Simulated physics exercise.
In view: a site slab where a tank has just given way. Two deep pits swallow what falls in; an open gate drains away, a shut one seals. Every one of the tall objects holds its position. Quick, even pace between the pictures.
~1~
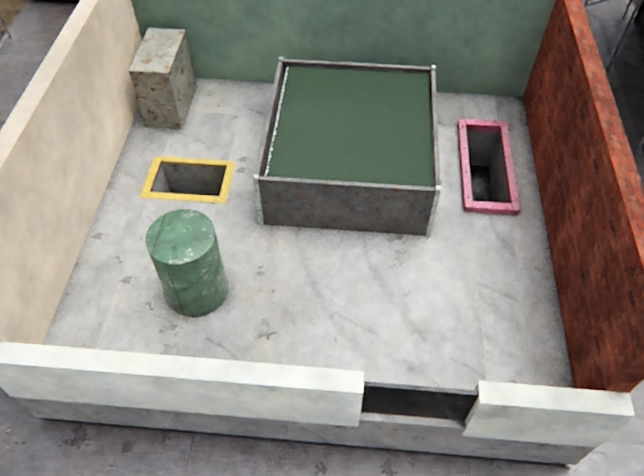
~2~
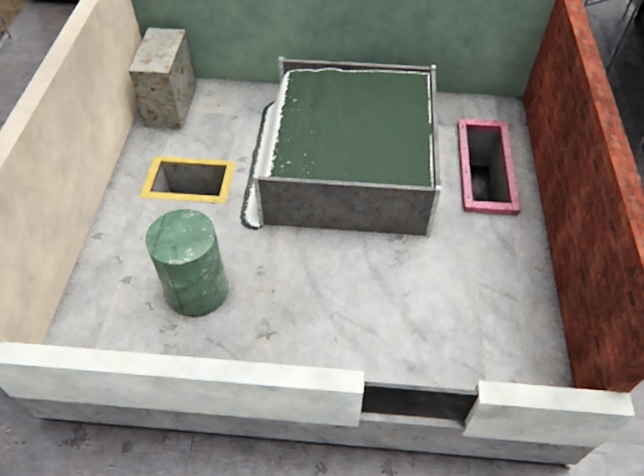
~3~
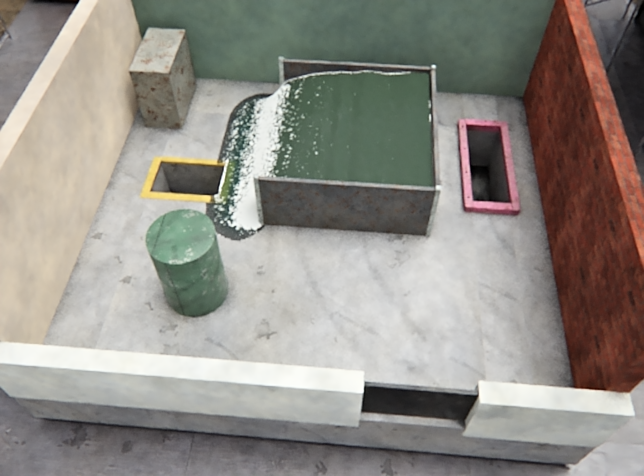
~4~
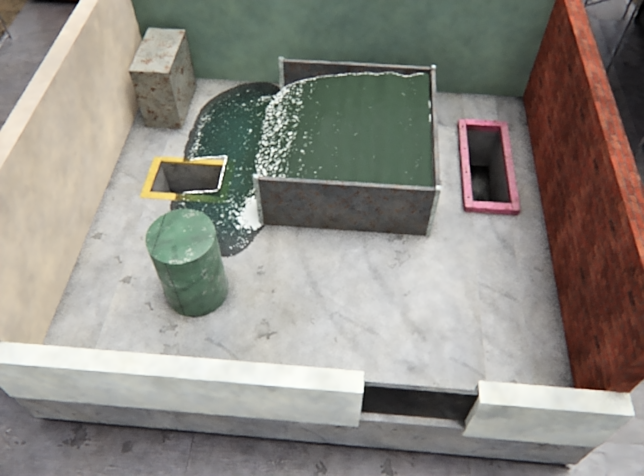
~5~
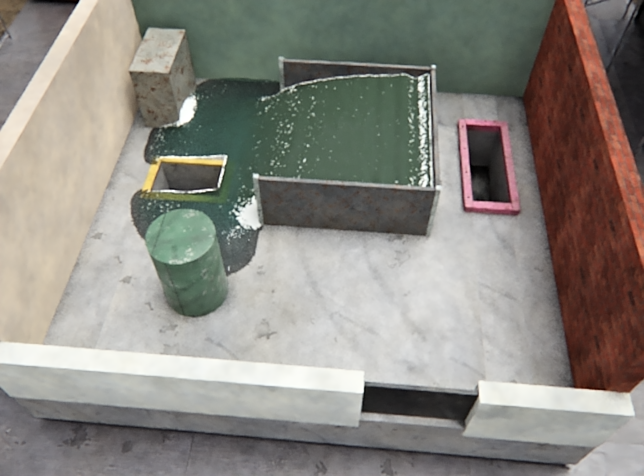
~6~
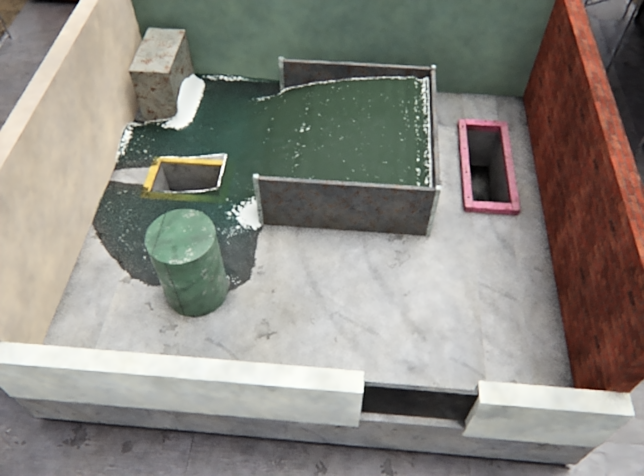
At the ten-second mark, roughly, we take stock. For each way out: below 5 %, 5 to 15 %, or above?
At the end, the gate is going to fail to get to five per cent; the yellow pit is going to fail to stay at fifteen per cent or less; the pink pit is going to fail to get to five per cent.
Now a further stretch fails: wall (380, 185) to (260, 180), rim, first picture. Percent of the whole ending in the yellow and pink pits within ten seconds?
In percent: Yellow 20, pink 8.
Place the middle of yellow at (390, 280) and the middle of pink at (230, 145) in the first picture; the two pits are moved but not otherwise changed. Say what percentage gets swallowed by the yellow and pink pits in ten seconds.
Yellow share 6%, pink share 45%.
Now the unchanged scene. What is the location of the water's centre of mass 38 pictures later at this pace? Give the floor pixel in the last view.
The spot I would choose is (310, 214).
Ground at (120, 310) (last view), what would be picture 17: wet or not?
It comes out swamped.
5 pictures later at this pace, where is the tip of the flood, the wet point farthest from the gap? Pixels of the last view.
My estimate: Roughly (38, 357).
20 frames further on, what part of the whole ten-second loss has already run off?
My reading is near 65 per cent.
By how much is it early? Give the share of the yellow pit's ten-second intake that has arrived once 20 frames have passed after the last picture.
I'd put it at about 65 per cent.
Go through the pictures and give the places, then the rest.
In the first frame, still water in the water tank at (352, 123).
In the second frame, water pours out at (274, 143) and has run to a hidden place.
In the third frame, water pours out at (274, 147) and has run to (230, 232).
In the fourth frame, water pours out at (275, 149) and has run to a hidden place.
In the fifth frame, water pours out at (275, 150) and has run to a hidden place.
In the sixth frame, the front is at (96, 216), out from the gap at (275, 150).
A moment on, water covers 35 % of the floor; the gate 0 %, the yellow pit 13 %, the pink pit 0 %.
Next, water covers 40 % of the floor; the gate 0 %, the yellow pit 22 %, the pink pit 0 %.
Then, water covers 65 % of the floor; the gate 0 %, the yellow pit 35 %, the pink pit 0 %.
Later, water covers 95 % of the floor; the gate 0 %, the yellow pit 46 %, the pink pit 0 %.
In the end, water covers 100 % of the floor; the gate 0 %, the yellow pit 53 %, the pink pit 1 %.
